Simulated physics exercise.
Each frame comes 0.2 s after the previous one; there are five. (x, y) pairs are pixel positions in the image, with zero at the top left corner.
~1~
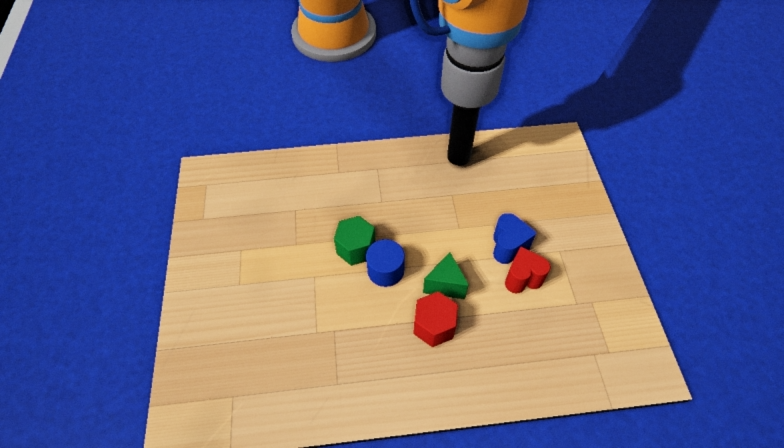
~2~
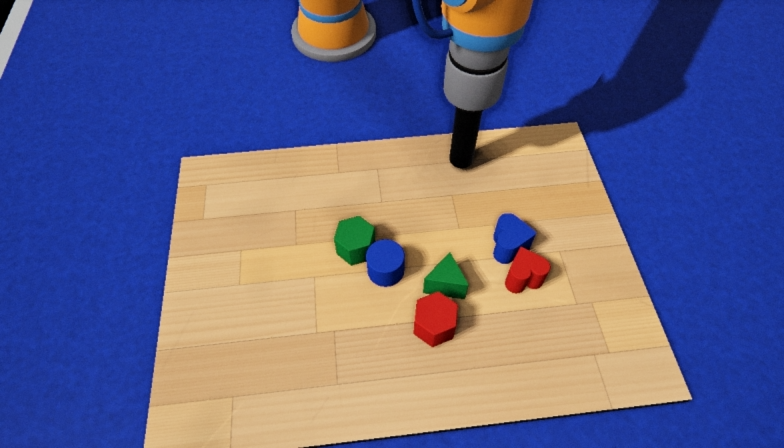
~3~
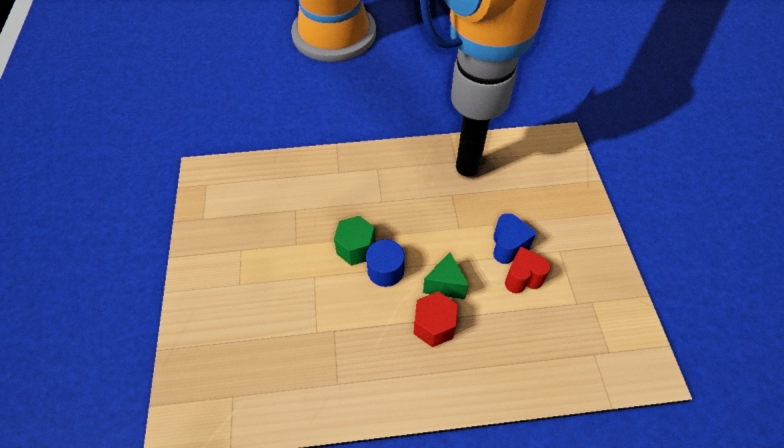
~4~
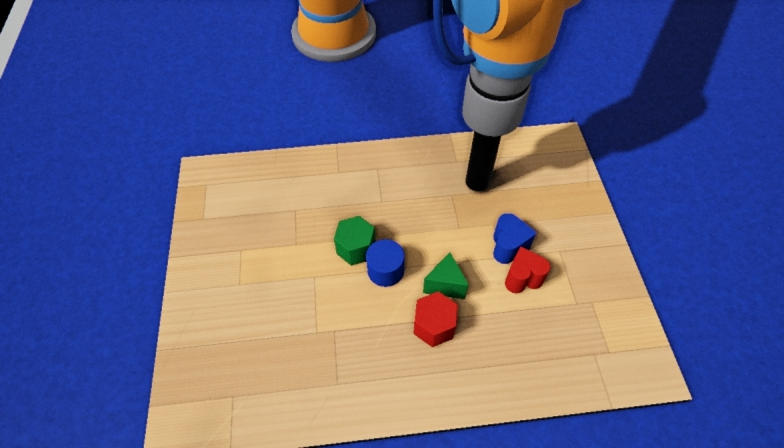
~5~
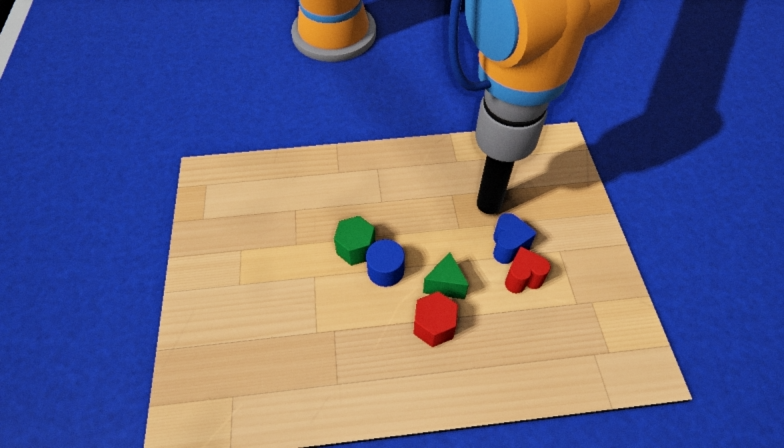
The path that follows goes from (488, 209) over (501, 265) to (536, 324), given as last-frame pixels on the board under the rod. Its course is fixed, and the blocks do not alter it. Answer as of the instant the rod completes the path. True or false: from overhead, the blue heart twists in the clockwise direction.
The statement is incorrect.
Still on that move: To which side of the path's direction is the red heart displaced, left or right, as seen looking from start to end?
It moves over to the left.
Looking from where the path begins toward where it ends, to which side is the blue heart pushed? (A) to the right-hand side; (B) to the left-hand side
The answer is B.
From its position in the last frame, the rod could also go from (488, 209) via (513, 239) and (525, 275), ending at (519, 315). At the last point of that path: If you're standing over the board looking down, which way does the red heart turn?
Direction: Anticlockwise.
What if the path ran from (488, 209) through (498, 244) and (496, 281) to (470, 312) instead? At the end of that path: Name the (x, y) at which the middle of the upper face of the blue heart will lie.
The middle of the upper face of the blue heart will lie at about (541, 267) in the picture.
What follows on the original path. One third of the way, rod (496, 241); blue heart (529, 250), turned 25° anticlockwise; red heart (543, 283), turned 40° clockwise.
Two thirds of the way, rod (512, 280); blue heart (553, 268), turned 90° anticlockwise; red heart (557, 298), turned 70° clockwise.
At the end, rod (538, 320); green triangular block in place; blue heart (556, 268), turned 95° anticlockwise; red heart (582, 313), turned 25° clockwise.
